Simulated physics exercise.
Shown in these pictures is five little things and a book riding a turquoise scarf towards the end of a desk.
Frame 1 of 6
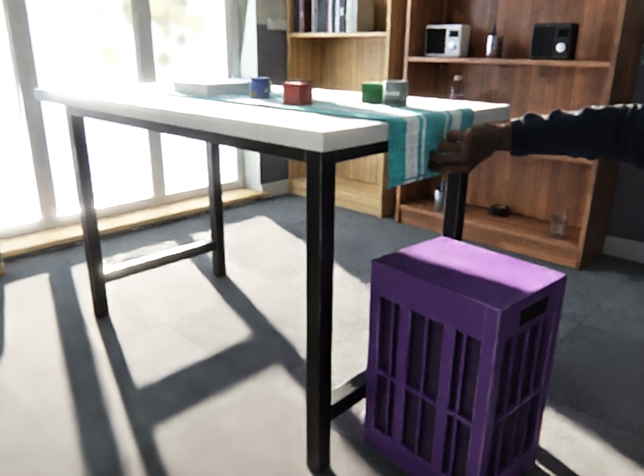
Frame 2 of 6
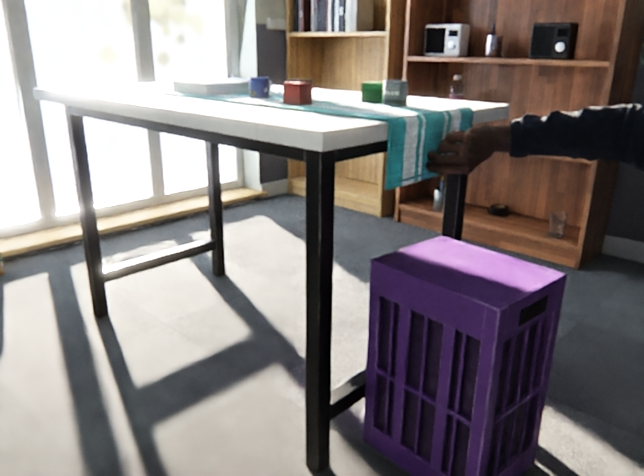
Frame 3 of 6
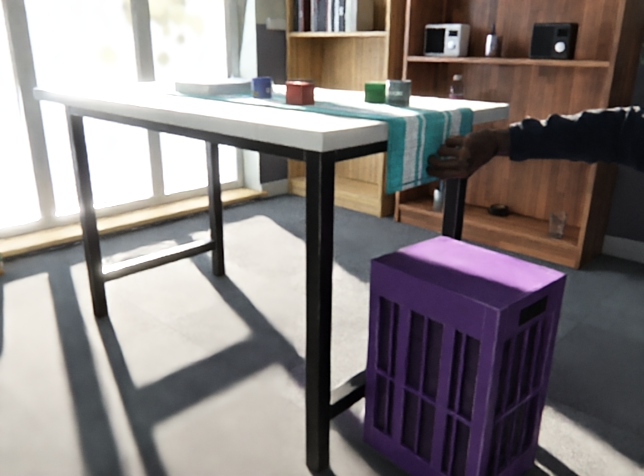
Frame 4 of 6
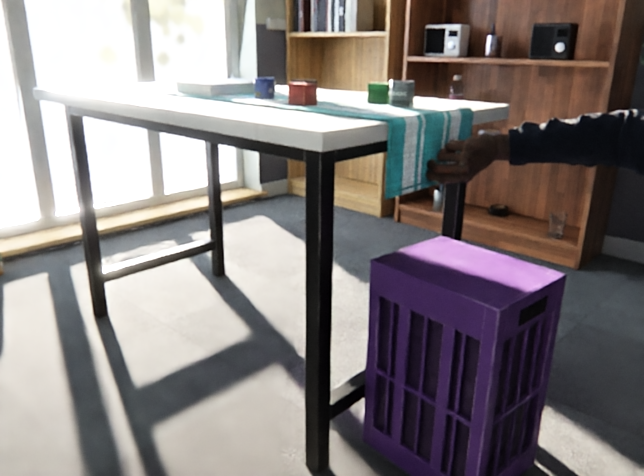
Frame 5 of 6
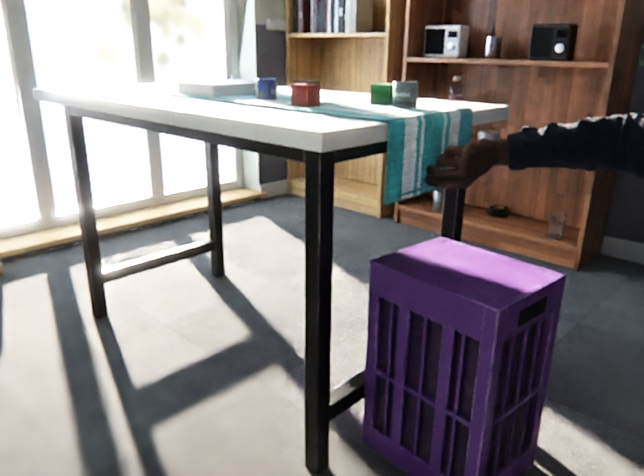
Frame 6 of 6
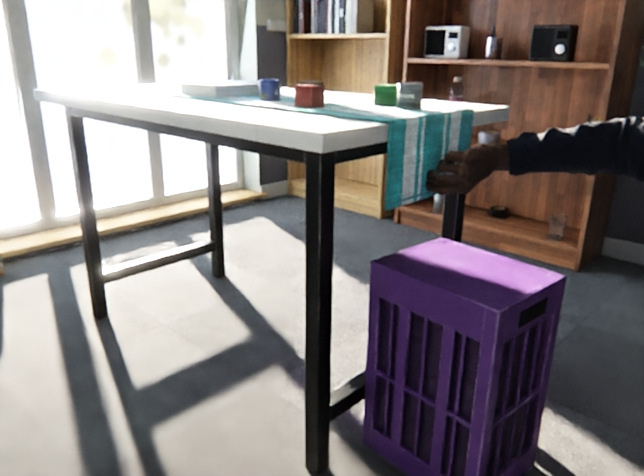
To begin with, a hand holds the end of a turquoise striped scarf hanging over a white table's edge, with small colourful objects on it and a purple crate below. The hand draws the scarf slowly downward, and the hem lowers slightly as the objects shift a little to the right.
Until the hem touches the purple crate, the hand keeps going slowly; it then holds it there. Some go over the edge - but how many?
Number down: One.
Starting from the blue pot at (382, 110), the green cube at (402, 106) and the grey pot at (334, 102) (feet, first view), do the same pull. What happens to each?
The blue pot would end up off, the green cube would end up off, the grey pot would stay in place.
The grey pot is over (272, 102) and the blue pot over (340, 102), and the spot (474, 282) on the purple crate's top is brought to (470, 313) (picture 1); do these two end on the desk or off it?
The grey pot stays put; the blue pot stays put.
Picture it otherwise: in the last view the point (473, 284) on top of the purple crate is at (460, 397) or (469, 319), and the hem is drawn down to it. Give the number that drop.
Over the edge: 4, then 2.
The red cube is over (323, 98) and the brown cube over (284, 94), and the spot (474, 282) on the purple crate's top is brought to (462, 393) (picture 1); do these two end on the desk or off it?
As for the red cube, it leaves the top; as for the brown cube, it holds its spot.
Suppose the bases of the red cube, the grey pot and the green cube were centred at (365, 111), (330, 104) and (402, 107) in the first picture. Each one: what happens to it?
Short version: Red cube drops, grey pot stays, green cube drops.
Soon after, hem near (428, 221); all still up.
After that, hem on the crate; grey pot gone.
In the end, hem on the crate; grey pot gone. It carries off one.
